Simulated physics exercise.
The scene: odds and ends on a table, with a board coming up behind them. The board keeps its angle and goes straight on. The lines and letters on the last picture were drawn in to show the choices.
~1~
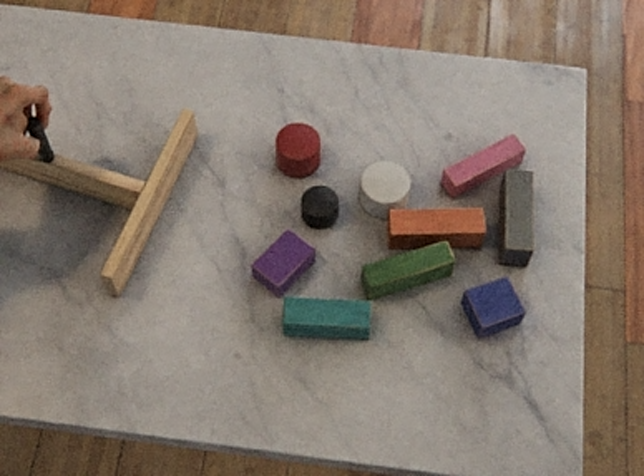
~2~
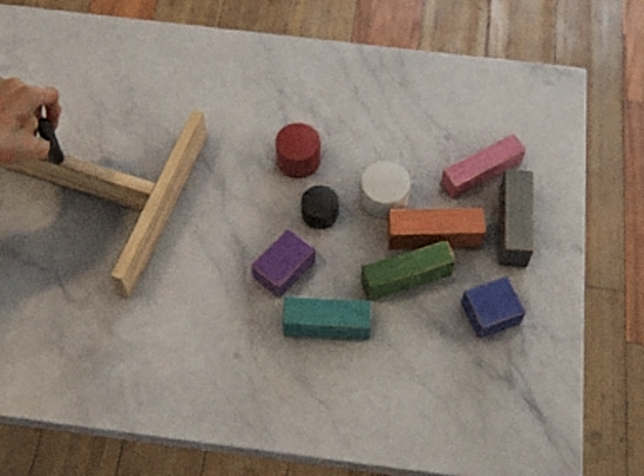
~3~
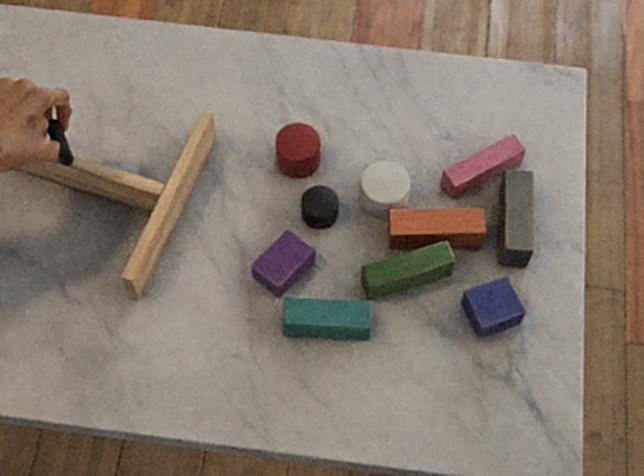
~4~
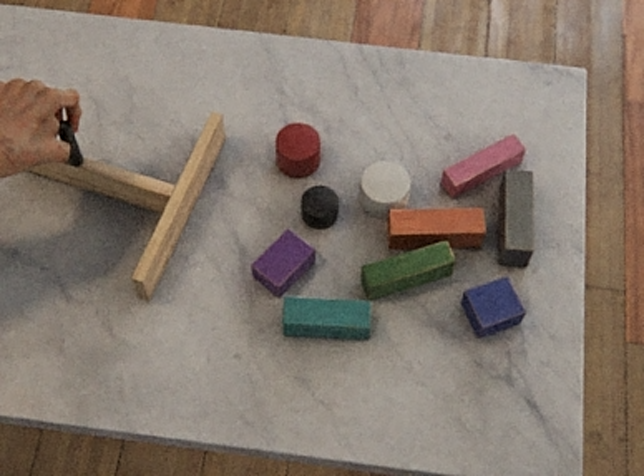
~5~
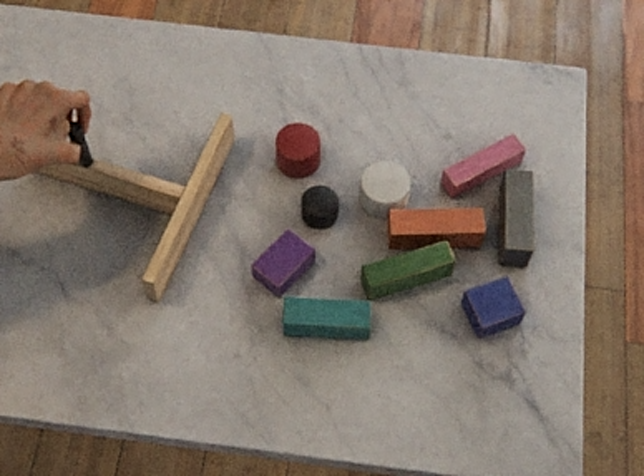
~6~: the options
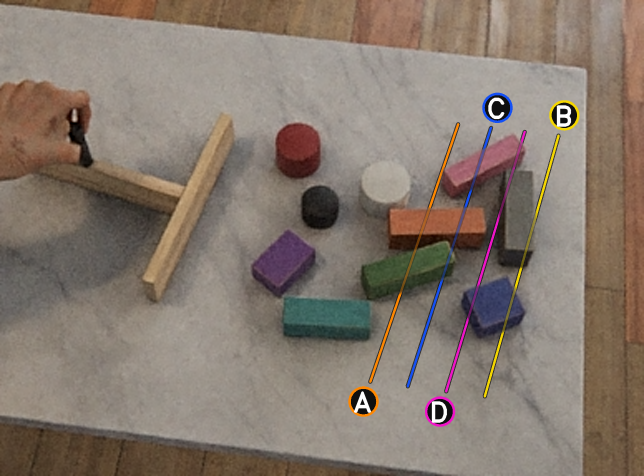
On a pale marble tabletop above a wooden plank floor, seen from overhead by a still camera, small coloured pieces lie scattered. Red, black and white round tins sit near purple and blue blocks and turquoise, green, orange, pink and grey bars, all right of a T-shaped wooden board. A hand at the left grips its dark handle and slides it slowly a short way rightward, while the pieces stay still.
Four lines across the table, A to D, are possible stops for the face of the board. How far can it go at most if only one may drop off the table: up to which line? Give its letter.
At D, and not beyond.
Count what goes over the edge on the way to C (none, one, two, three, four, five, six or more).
By then, none.
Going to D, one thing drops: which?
The grey stick.
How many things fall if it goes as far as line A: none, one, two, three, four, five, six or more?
By then, none.
On the copy, A at (417, 244); B at (524, 257); C at (452, 248); D at (488, 252).
On D. First, board (296, 207); red tin (349, 163); purple block (306, 263).
Then, board (404, 220); grey stick (524, 219); blue block (498, 312).
Finally, board (489, 230); grey stick over the edge; pink bar (576, 180); one fallen.
By contrast, A is within the limit but short; B drops three; C is within the limit but short.
